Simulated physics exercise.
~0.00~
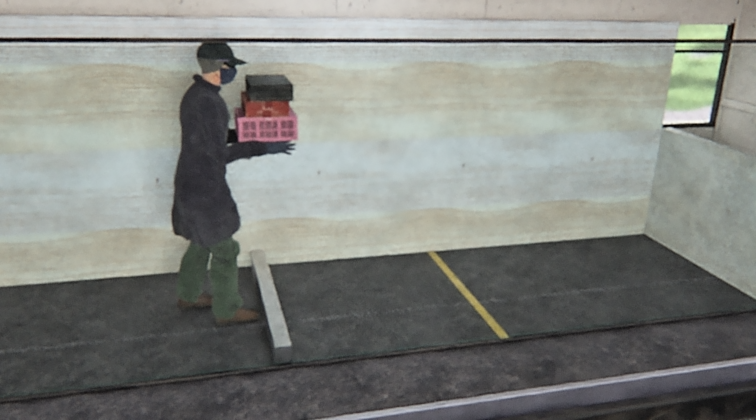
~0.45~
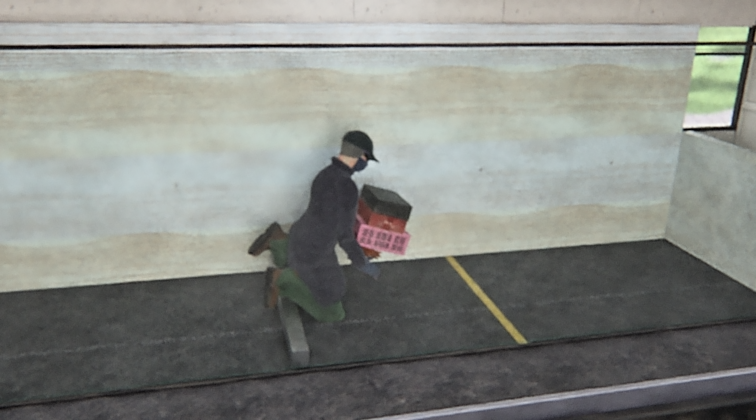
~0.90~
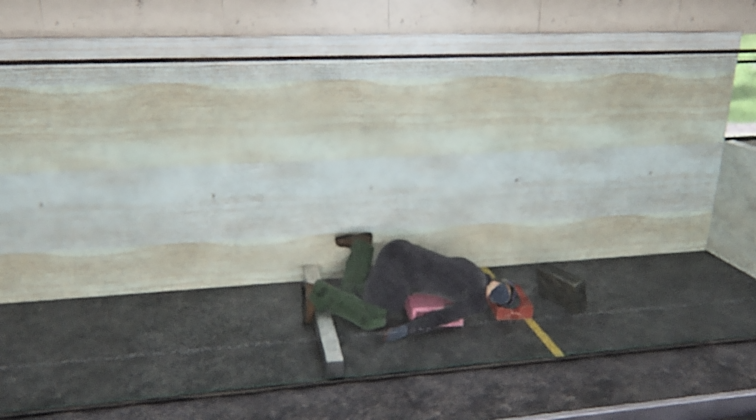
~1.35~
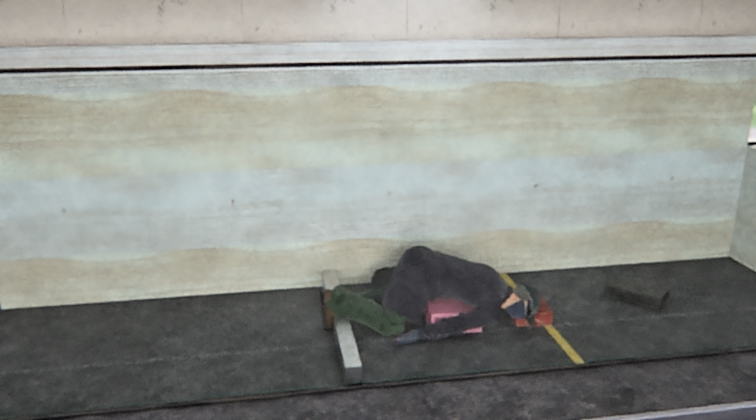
The footage shows a masked person in a dark coat carrying stacked black, red and pink containers, then pitching forward over a low rail and collapsing to the floor; the pink crate and red parcel stop short of a yellow line, while the black crate tumbles past it.
